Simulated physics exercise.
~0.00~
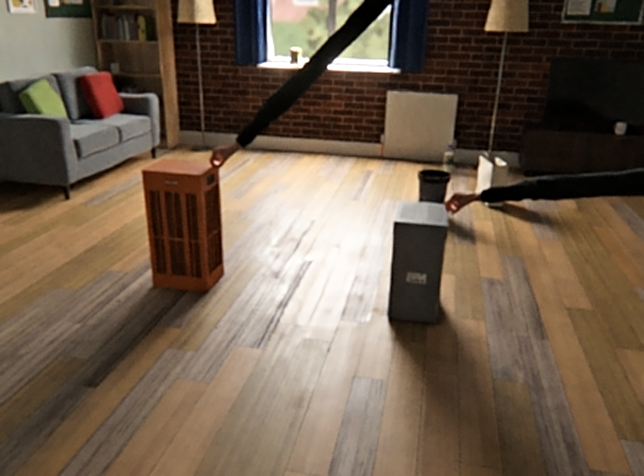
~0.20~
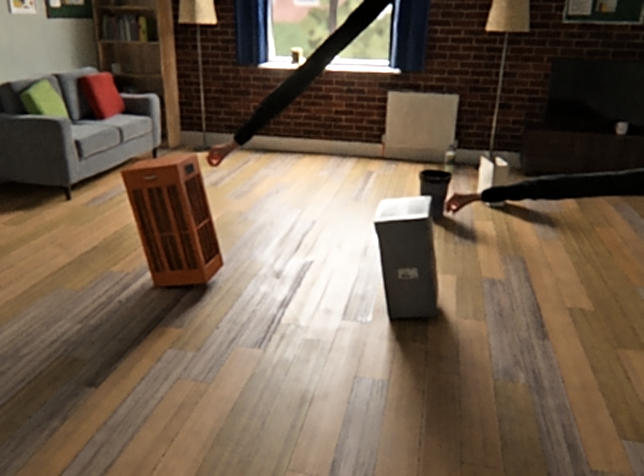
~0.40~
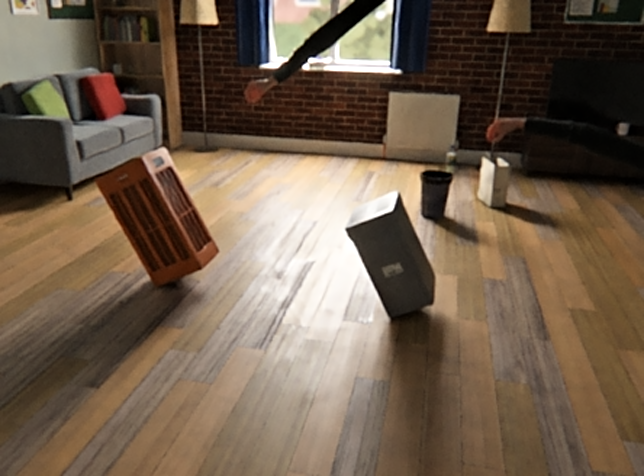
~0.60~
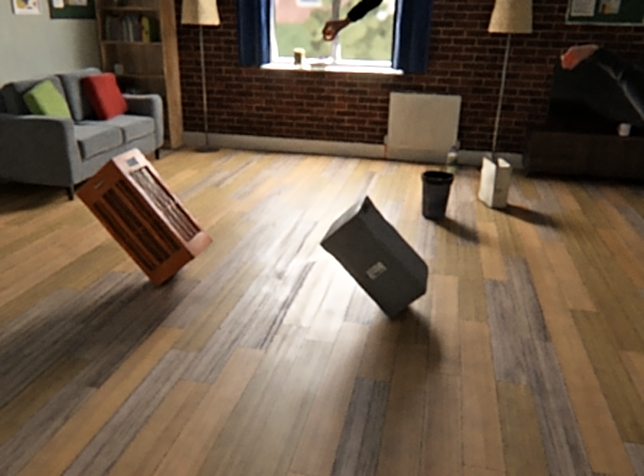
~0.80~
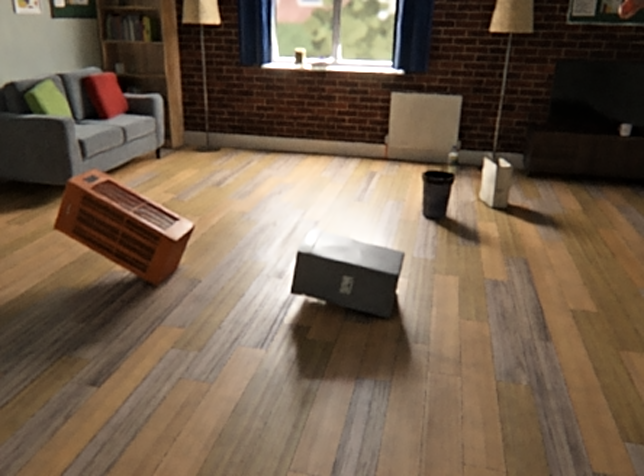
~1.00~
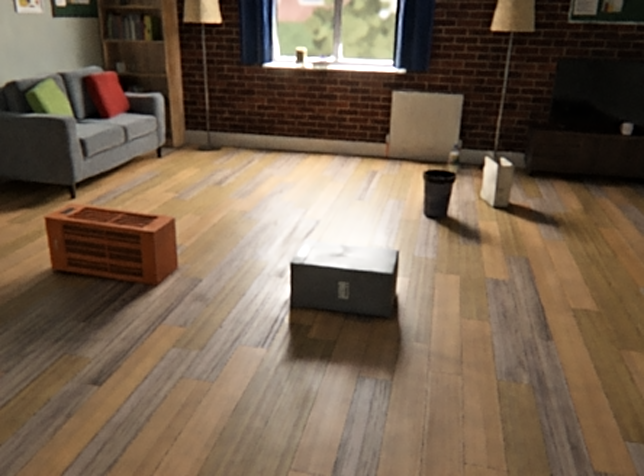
An orange crate and a grey tote, pushed by two hands, topple left onto their sides.
